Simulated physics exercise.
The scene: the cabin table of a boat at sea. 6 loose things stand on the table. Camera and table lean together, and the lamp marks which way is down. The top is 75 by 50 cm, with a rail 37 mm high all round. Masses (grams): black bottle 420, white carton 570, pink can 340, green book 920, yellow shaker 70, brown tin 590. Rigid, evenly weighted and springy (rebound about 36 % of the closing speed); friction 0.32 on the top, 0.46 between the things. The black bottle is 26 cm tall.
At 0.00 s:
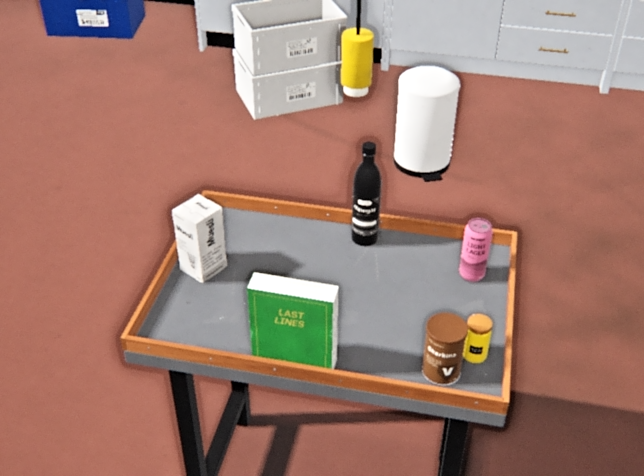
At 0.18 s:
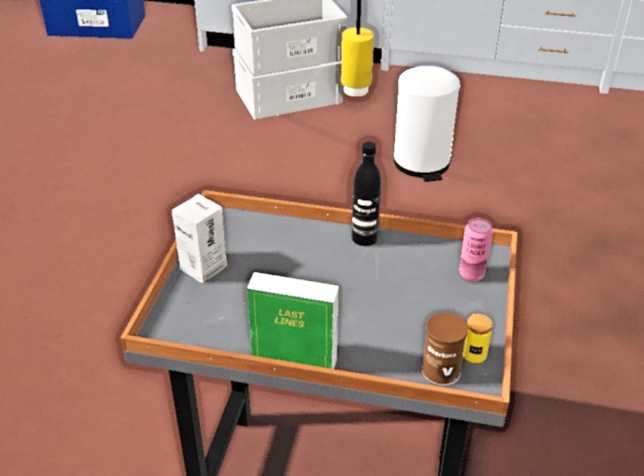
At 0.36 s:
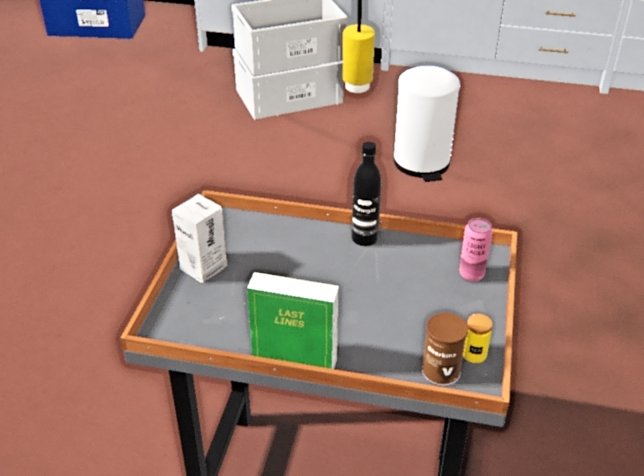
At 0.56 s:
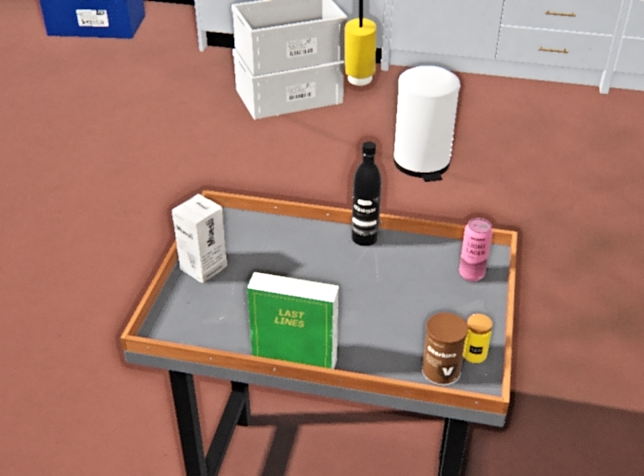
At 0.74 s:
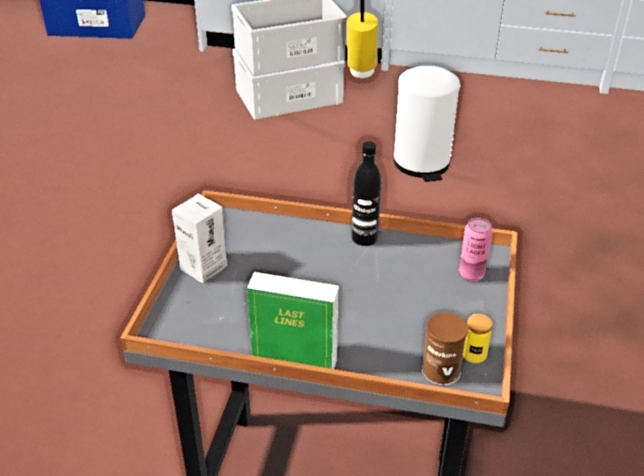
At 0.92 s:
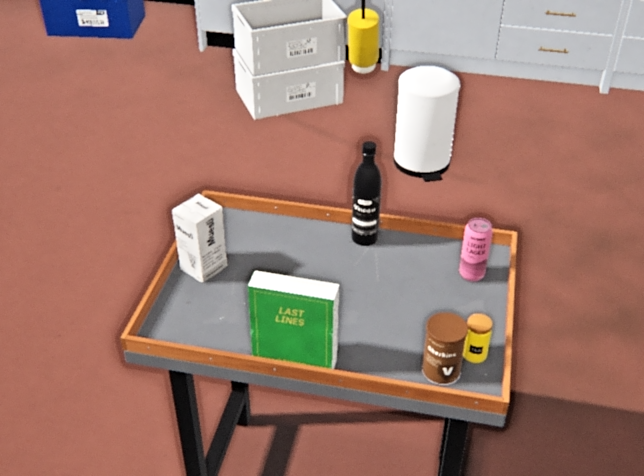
A grey table with a wooden rail holding six still items while a hanging yellow cylinder behind drifts slightly right.
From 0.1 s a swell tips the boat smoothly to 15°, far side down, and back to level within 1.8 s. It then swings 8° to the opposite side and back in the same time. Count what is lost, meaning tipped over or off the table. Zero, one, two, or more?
In all, just one.
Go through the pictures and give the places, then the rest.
The first picture shows boat level; black bottle (367, 194); white carton (201, 239).
The second picture shows boat level; yellow shaker (477, 339); brown tin (444, 350).
The third picture shows heel 3°, far side down; pink can (476, 251); green book (294, 326).
The fourth picture shows heel 8°, far side down; yellow shaker (477, 339); brown tin (444, 350).
The fifth picture shows heel 12°, far side down; pink can (476, 251); green book (294, 325).
The sixth picture shows heel 15°, far side down; black bottle (367, 193); white carton (201, 239).
By 1.22 s, heel 13°, far side down; green book rocked 37° off its seat.
By 1.42 s, heel 8°, far side down; green book on its side.
By 2.82 s, heel 7°, near side down; green book on its side.
When it is over (4.2 s), lying over on the table, green book; the other 5 within 5 cm of the start. End places, in pixels of the last picture, black bottle near (367, 193), white carton near (201, 239).
